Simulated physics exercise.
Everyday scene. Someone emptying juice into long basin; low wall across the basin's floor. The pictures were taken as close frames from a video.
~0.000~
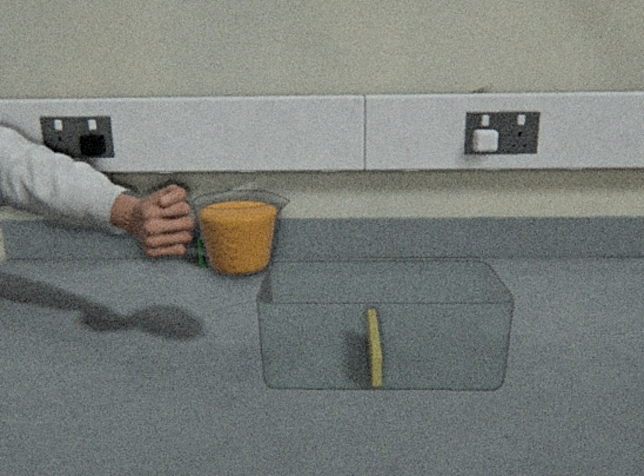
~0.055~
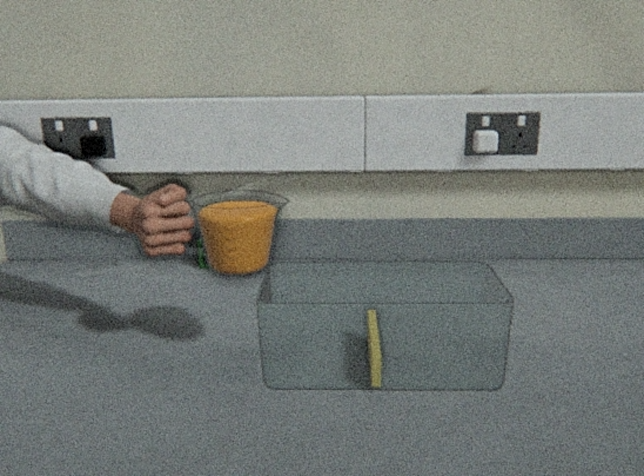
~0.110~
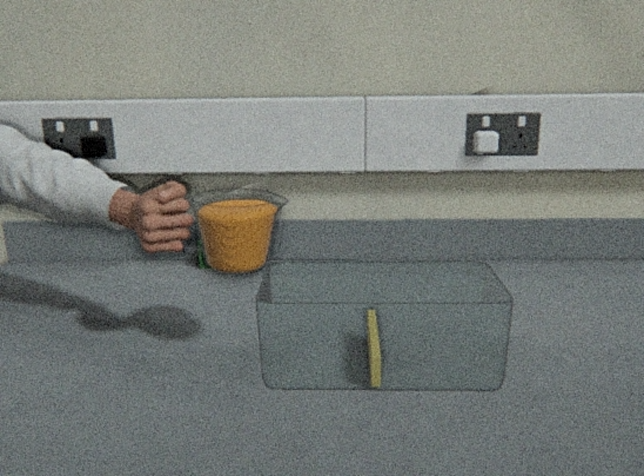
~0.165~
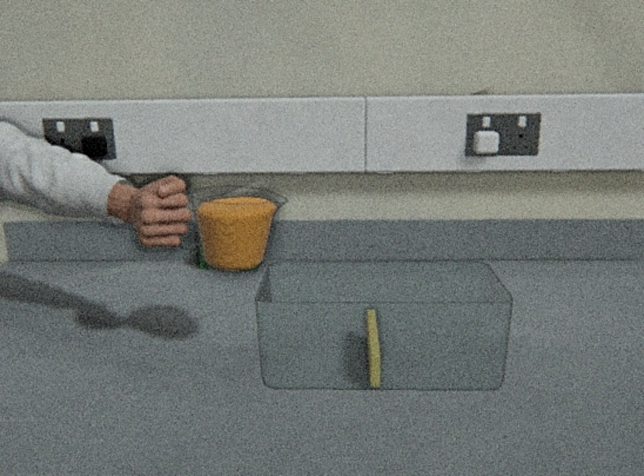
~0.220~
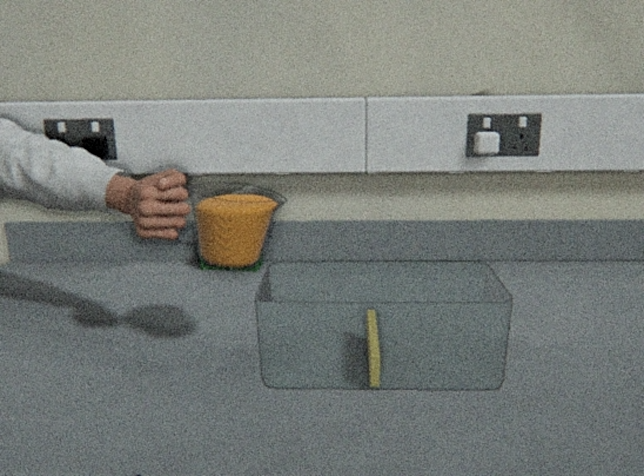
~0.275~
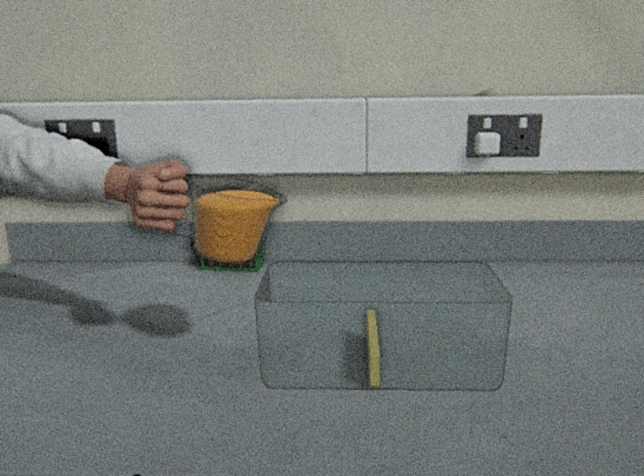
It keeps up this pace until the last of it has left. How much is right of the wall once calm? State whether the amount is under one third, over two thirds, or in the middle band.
The share right of the wall is left smaller than one third.
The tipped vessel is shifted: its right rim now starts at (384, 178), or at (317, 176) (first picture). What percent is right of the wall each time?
About 85 and 90 per cent.
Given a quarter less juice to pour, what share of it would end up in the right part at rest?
Best guess: Around 10 %.
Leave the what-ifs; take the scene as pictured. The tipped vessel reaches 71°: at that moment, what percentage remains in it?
Around 60 in a hundred has not poured out yet.
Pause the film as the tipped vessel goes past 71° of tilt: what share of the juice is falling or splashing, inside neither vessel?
Roughly 25 in a hundred.
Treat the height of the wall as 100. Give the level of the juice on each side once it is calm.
Left side: Approx. 40 %; right side: Approx. 10 %.
After 0.75 s the tilt is 71° and 62 per cent is still to pour, 13 is left of the wall and 0 right of it.
After 1.09 s the tilt is 111° and 4 per cent is still to pour, 69 is left of the wall and 13 right of it.
After 1.46 s the tilt is 121° and 0 per cent is still to pour, 82 is left of the wall and 17 right of it.
After 1.85 s the tilt is 121° and 0 per cent is still to pour, 81 is left of the wall and 18 right of it.
In the end 81 per cent lies left of the wall, 18 right of it and 1 outside.
